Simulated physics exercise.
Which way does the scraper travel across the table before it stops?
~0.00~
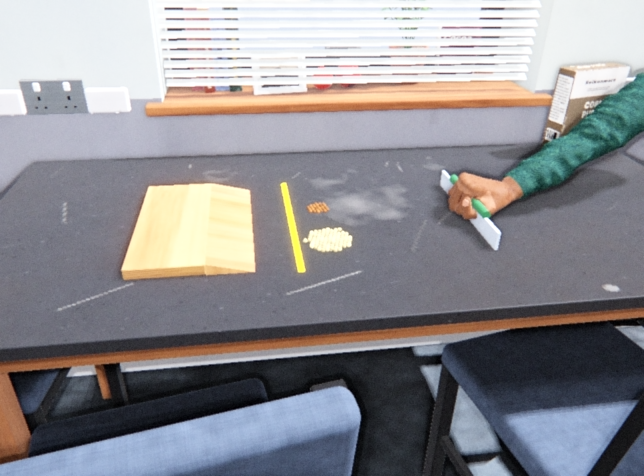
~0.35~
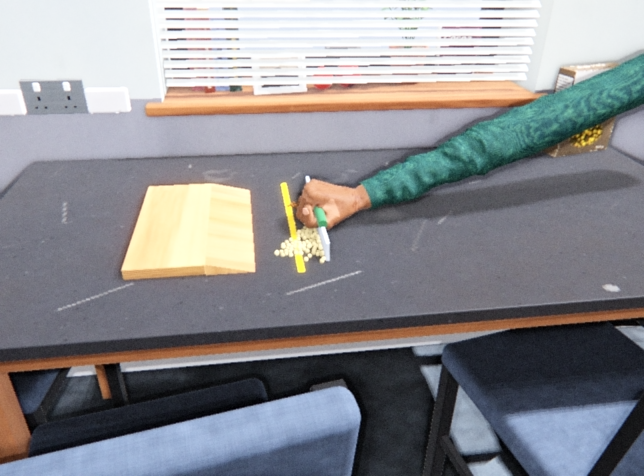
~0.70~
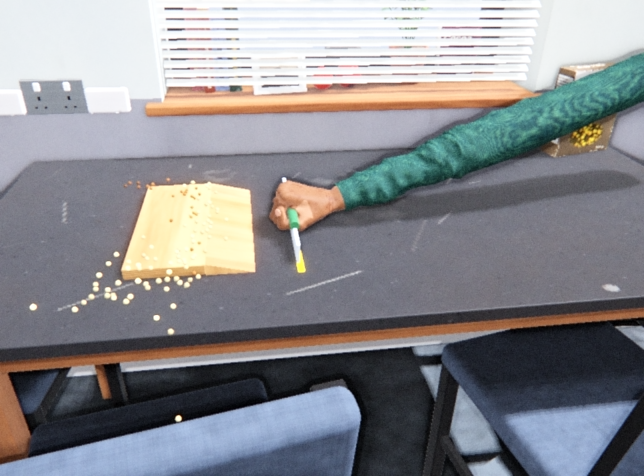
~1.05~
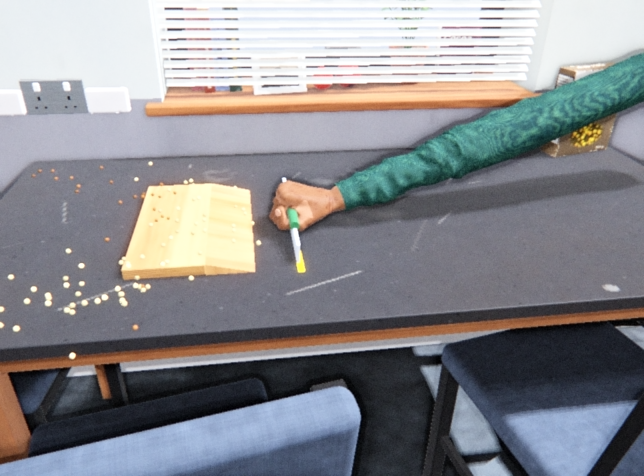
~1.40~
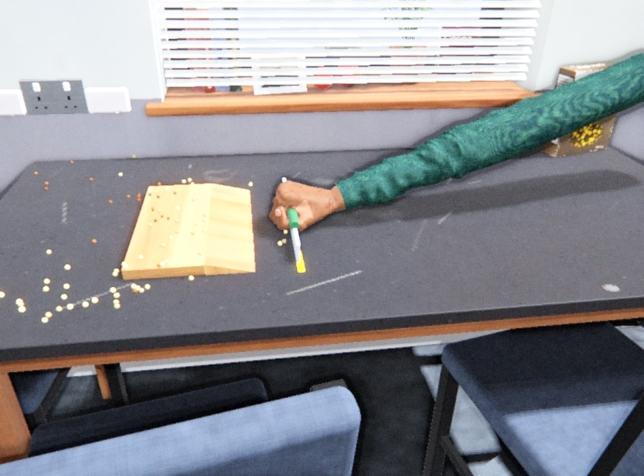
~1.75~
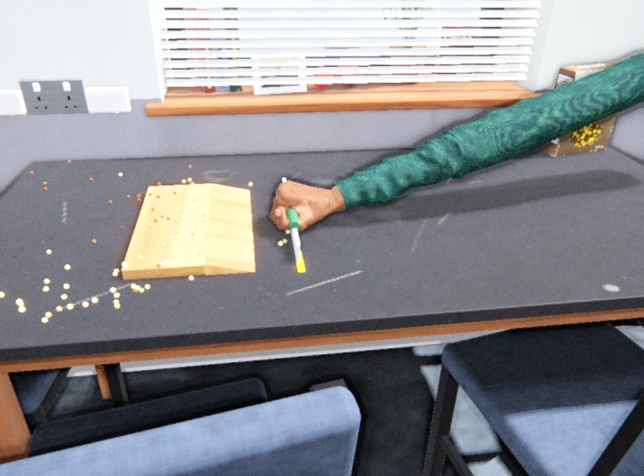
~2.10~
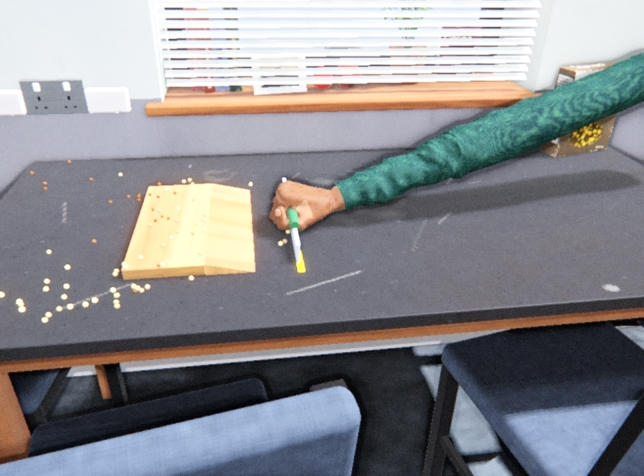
The scraper travels to the left, going from the right side of the table to the yellow tape.
